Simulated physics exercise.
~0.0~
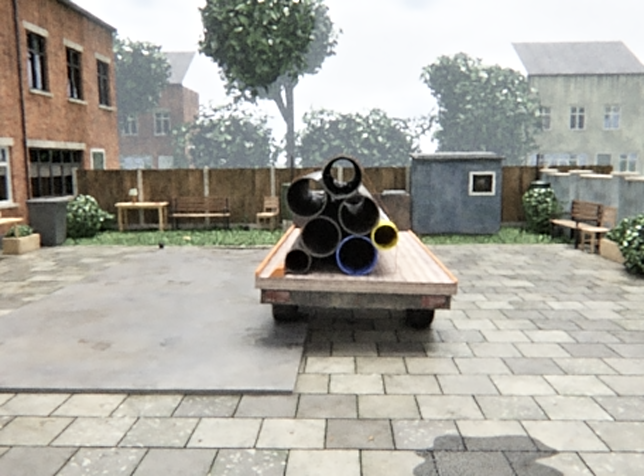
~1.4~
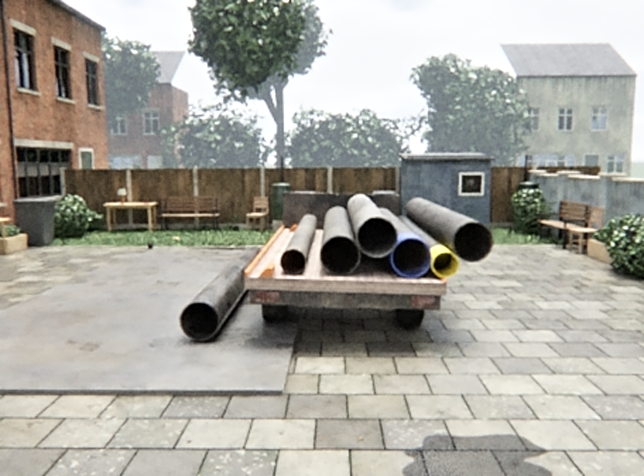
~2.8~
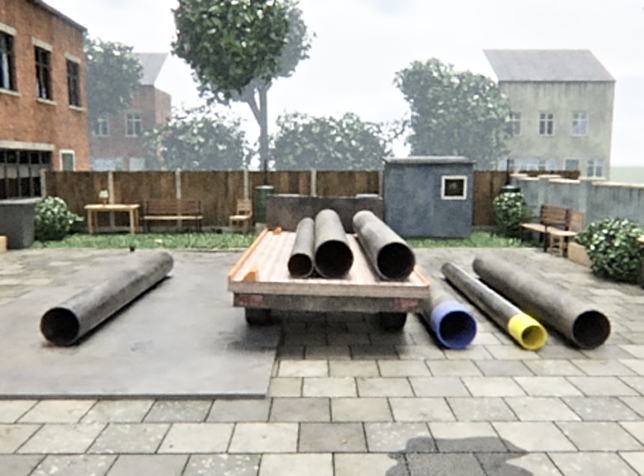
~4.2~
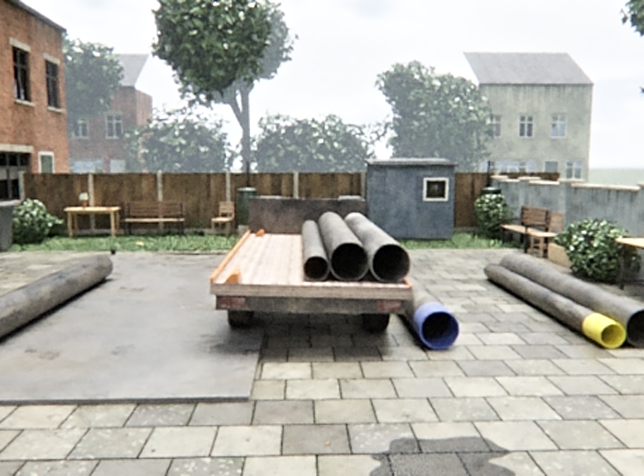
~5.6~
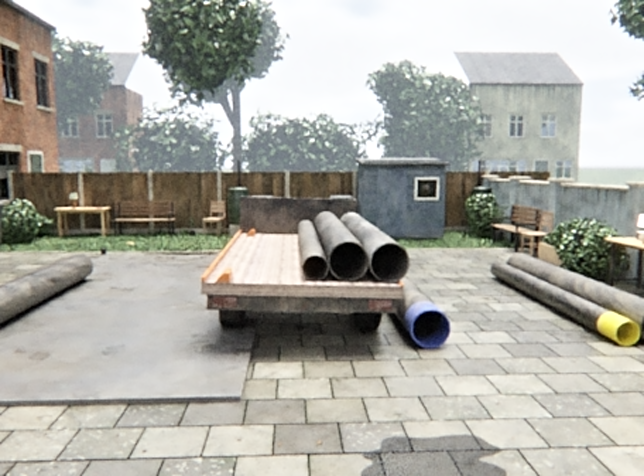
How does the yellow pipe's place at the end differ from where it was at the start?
At the start the yellow pipe is on the trailer deck, at the right side of the stack. At the end it lies on the paving well to the right of the trailer, next to a dark pipe.
